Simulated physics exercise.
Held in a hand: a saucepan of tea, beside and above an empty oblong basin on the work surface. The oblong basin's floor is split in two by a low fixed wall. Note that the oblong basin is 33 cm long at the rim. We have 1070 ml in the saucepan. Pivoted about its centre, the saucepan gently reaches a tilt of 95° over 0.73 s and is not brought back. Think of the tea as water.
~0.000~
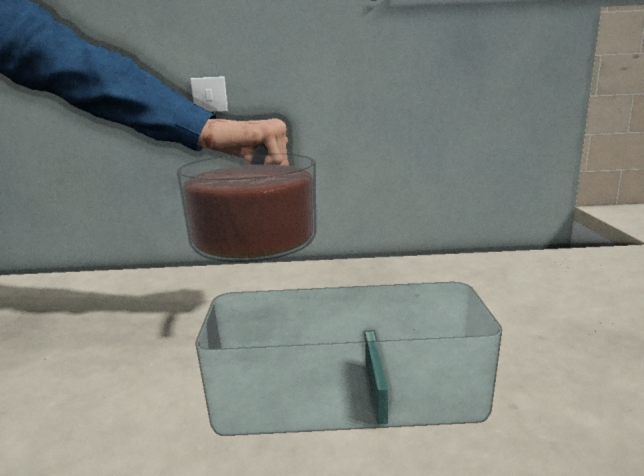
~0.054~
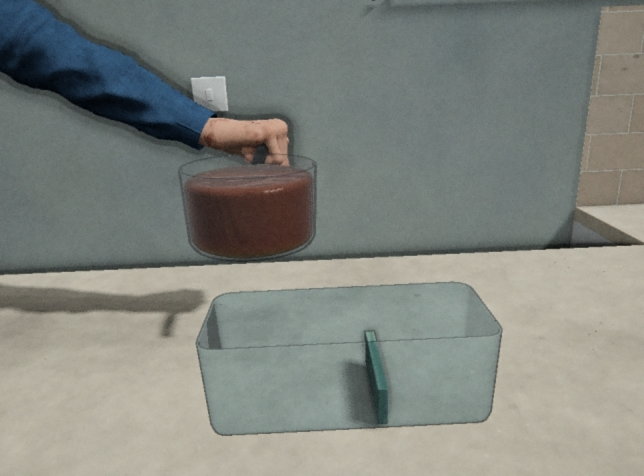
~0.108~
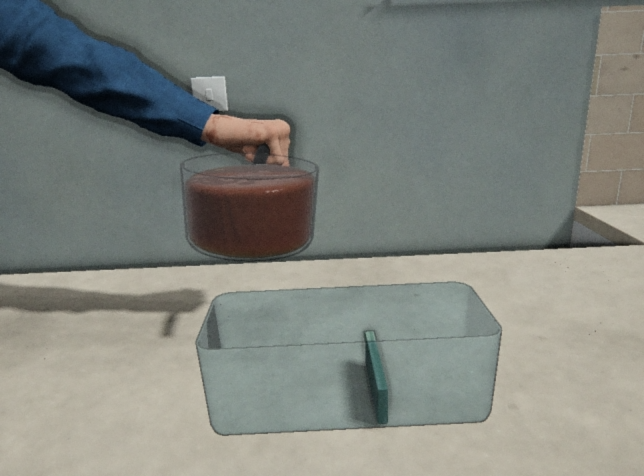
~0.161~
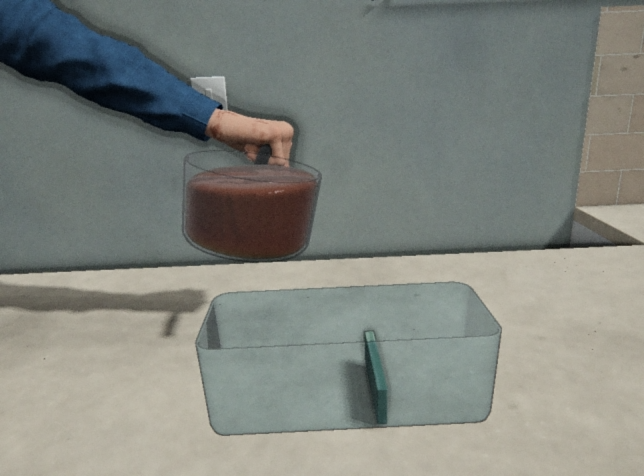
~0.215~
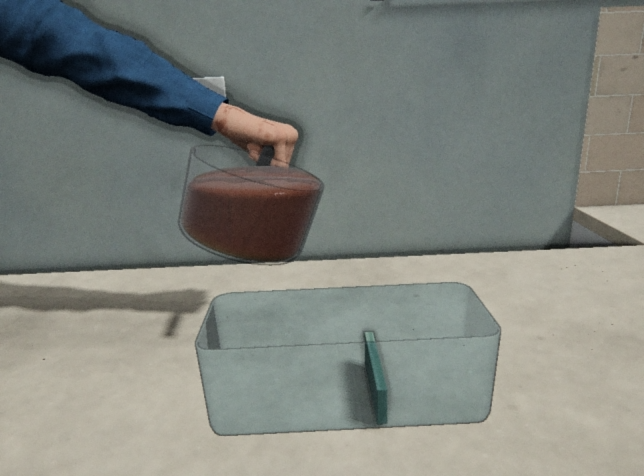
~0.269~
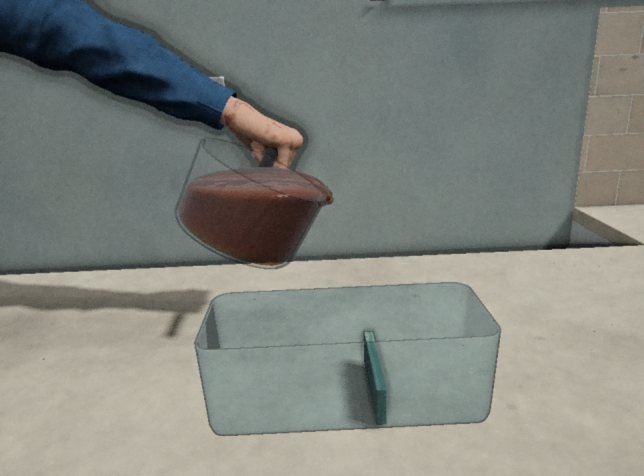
The footage shows a hand holding a clear container of reddish-brown liquid above an empty oblong basin with a small green wall inside; the hand gradually tilts the container to the right until the liquid reaches its rim.
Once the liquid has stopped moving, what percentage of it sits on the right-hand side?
About 52 per cent.
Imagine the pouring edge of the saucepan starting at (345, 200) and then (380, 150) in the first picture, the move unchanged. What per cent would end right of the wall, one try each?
I'd expect close to 65 per cent and then close to 70 per cent.
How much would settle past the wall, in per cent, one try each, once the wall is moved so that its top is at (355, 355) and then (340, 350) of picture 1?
Respectively 75 and 90 %.
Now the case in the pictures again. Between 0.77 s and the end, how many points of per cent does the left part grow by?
About 24 percent, give or take.
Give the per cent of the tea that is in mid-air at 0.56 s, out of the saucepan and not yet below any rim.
It comes to roughly 36 per cent.
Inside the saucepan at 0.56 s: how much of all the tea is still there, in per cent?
Near 44 in a hundred.
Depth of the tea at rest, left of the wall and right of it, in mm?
On the left it stands about 20 mm, on the right about 36 mm.
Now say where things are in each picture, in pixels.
In the first picture, tilt 0°; pouring edge (314, 164); surface from (185, 179) to (313, 174); the oblong basin's rim runs from (206, 321) to (484, 307); the wall's top is at (375, 359).
In the second picture, tilt 1°; pouring edge (315, 165); surface from (186, 179) to (313, 174).
In the third picture, tilt 5°; pouring edge (318, 170); surface from (187, 177) to (315, 175).
In the fourth picture, tilt 11°; pouring edge (320, 177); surface from (188, 179) to (318, 177).
In the fifth picture, tilt 19°; pouring edge (323, 187); surface from (190, 184) to (323, 181); 1 per cent is over the edge.
In the sixth picture, tilt 28°; pouring edge (324, 199); surface from (186, 187) to (324, 191); 4 per cent is over the edge.
By 0.56 s the tilt is 82° and 44 per cent is still to pour, 3 is left of the wall and 18 right of it.
By 0.77 s the tilt is 95° and 13 per cent is still to pour, 23 is left of the wall and 55 right of it.
By 0.99 s the tilt is 95° and 4 per cent is still to pour, 38 is left of the wall and 54 right of it.
By 1.23 s the tilt is 95° and 1 per cent is still to pour, 45 is left of the wall and 52 right of it.
At rest 47 per cent lies left of the wall, 52 right of it and 1 outside.
